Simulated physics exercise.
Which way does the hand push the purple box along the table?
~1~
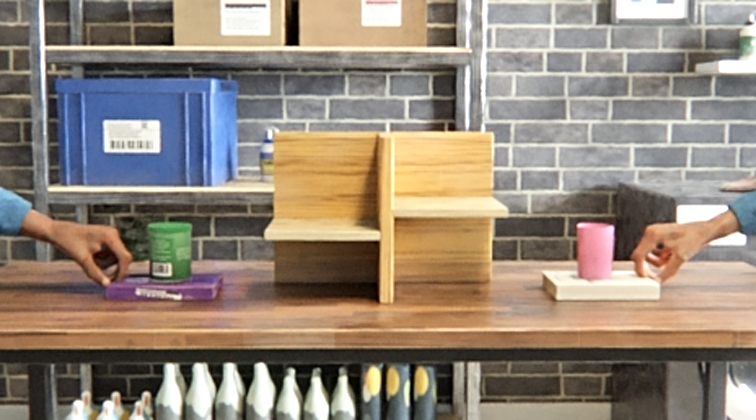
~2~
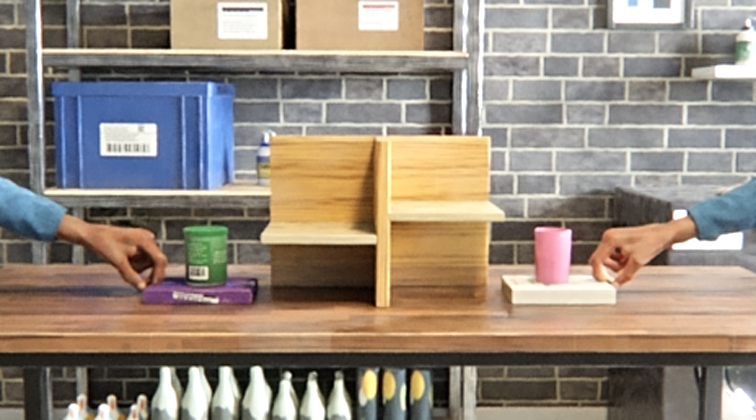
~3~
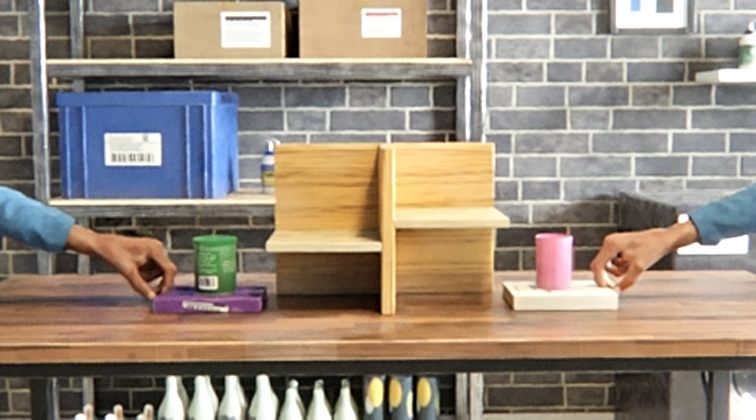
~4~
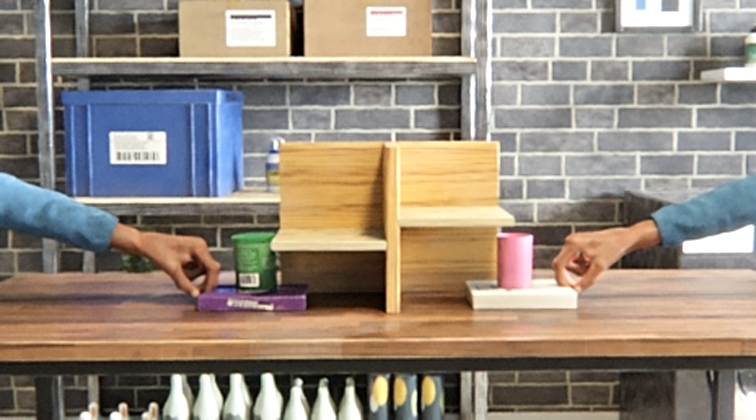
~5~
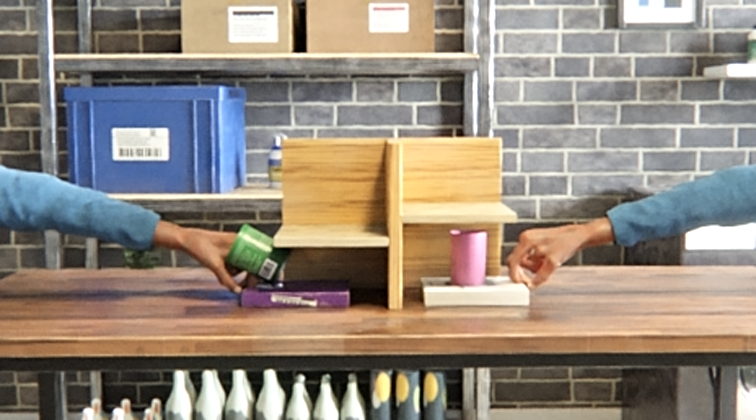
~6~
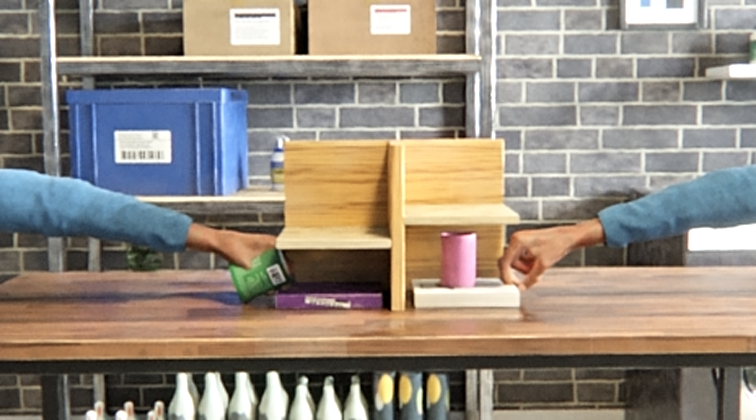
The hand pushes the purple box to the right, toward and under the wooden shelf.
